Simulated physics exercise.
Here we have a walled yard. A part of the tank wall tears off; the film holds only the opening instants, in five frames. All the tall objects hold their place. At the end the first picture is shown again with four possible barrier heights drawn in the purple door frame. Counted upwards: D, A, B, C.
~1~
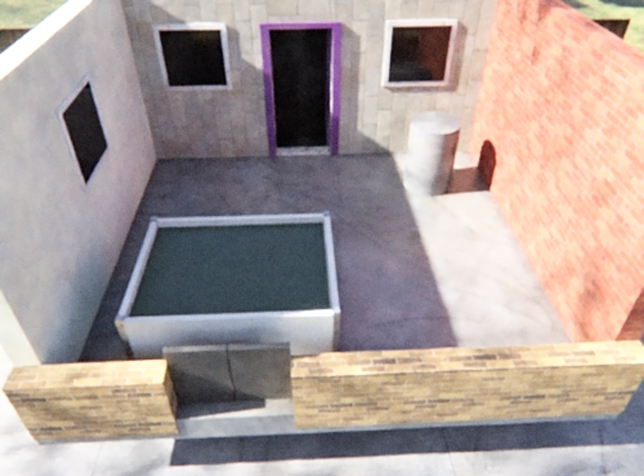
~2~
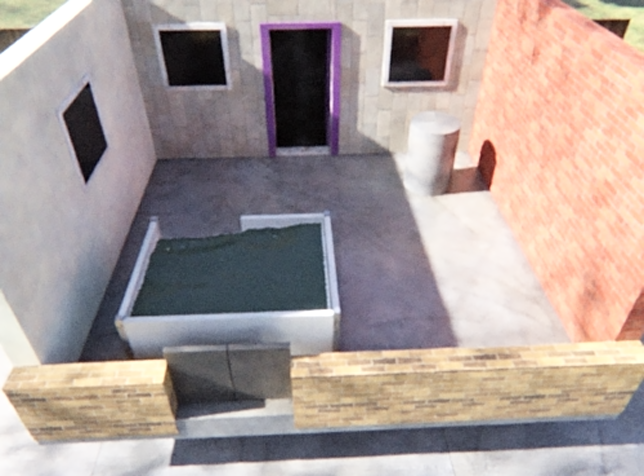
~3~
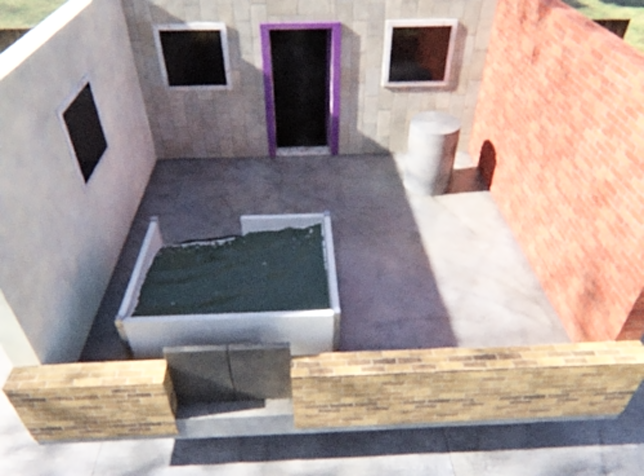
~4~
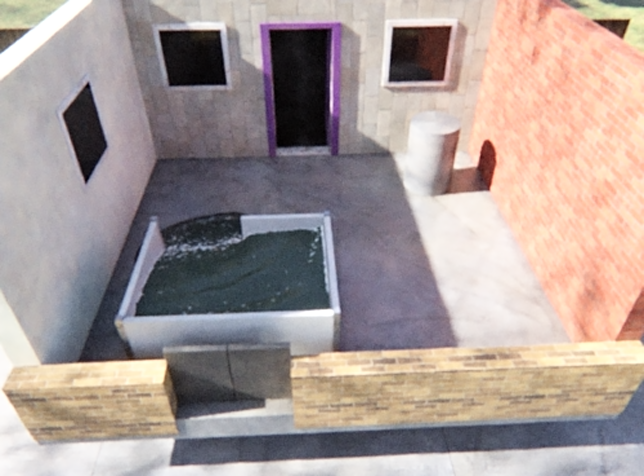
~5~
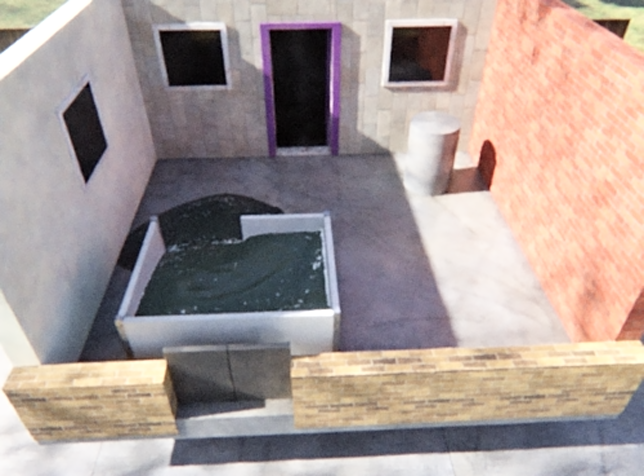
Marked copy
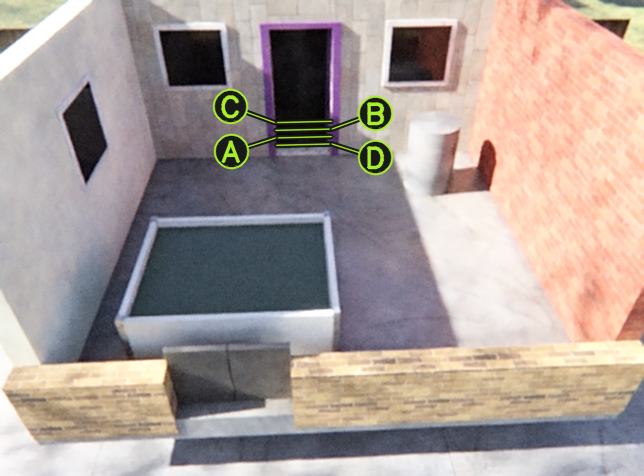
Dark water sloshing in a white-walled tank as its back wall opens, then spreading over the ground behind in a walled yard.
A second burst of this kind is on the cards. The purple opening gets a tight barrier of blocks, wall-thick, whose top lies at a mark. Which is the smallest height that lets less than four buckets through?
I would pick height D.
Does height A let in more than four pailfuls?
No, not at all.
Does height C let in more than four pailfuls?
No.
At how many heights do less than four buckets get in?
All of them.
On the marked copy, A at (303, 137); B at (303, 129); C at (303, 121); D at (304, 144); from the bottom up D, A, B, C.
With A, nothing gets over.
With B, nothing gets over.
With C, nothing gets over.
With D, a splash gets over, under a bucket.
